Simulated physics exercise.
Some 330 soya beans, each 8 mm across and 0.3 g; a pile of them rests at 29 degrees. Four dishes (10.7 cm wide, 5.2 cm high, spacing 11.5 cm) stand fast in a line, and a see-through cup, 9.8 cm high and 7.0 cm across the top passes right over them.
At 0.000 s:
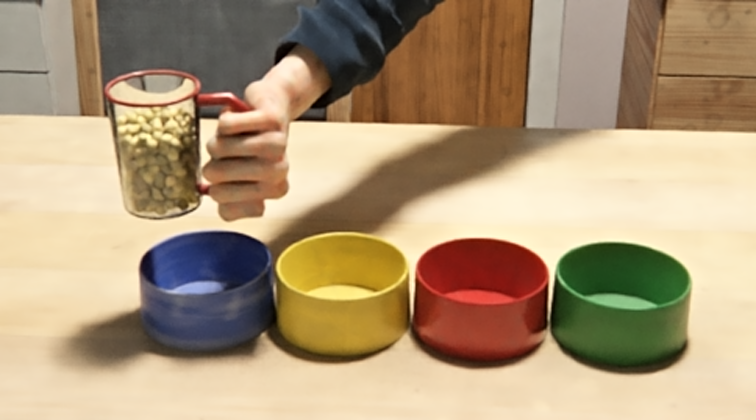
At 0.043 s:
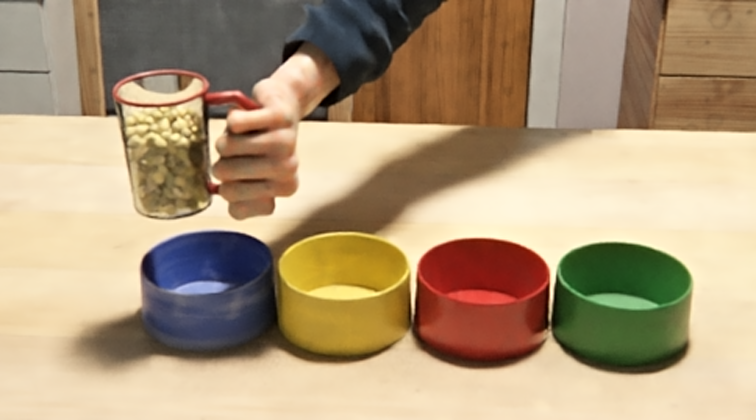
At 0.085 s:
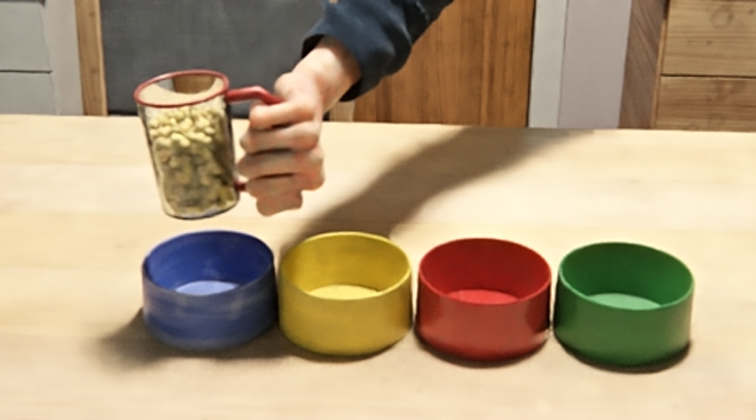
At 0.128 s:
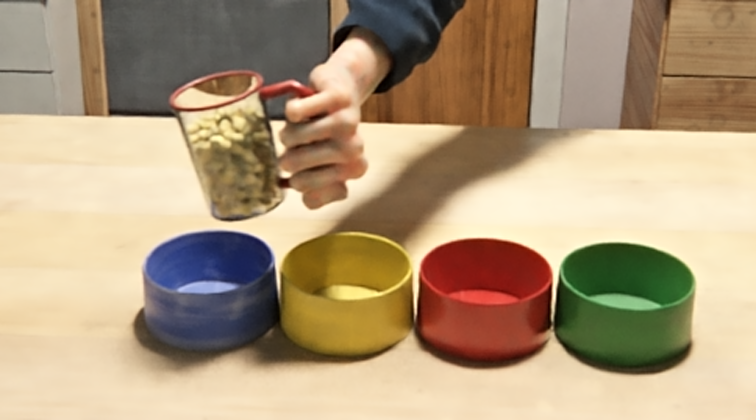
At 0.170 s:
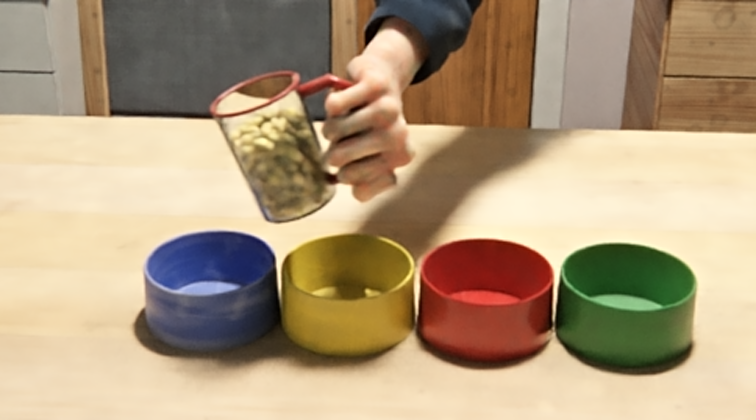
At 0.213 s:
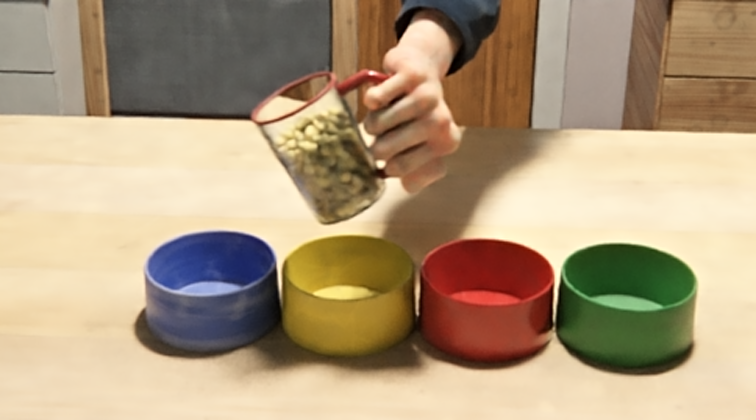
A hand moves a clear cup of beans rightward above four coloured dishes, tilting it leftward.
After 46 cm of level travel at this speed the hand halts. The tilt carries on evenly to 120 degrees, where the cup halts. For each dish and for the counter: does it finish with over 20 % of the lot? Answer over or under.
Red under, blue under, green over, yellow under, counter under.
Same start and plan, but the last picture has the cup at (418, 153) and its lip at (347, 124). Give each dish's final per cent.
Red 0, blue 0, green 100, yellow 0.
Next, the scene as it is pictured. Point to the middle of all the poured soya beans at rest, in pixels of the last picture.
Near (622, 307).
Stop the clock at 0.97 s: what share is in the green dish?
Near 60 per cent so far.
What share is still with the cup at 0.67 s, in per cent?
Roughly 100 per cent.
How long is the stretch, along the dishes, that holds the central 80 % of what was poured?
About 6 cm.
After 0.48 s, tilt 72 degrees; cup holds 100 %.
Then, at 0.67 s, tilt 105 degrees; cup holds 100 %.
After 0.97 s, tilt 120 degrees; cup holds 35 %, green 60 %.
At rest (1.7 s), red 0 %, blue 0 %, green 100 %, yellow 0 %, counter 0 %.
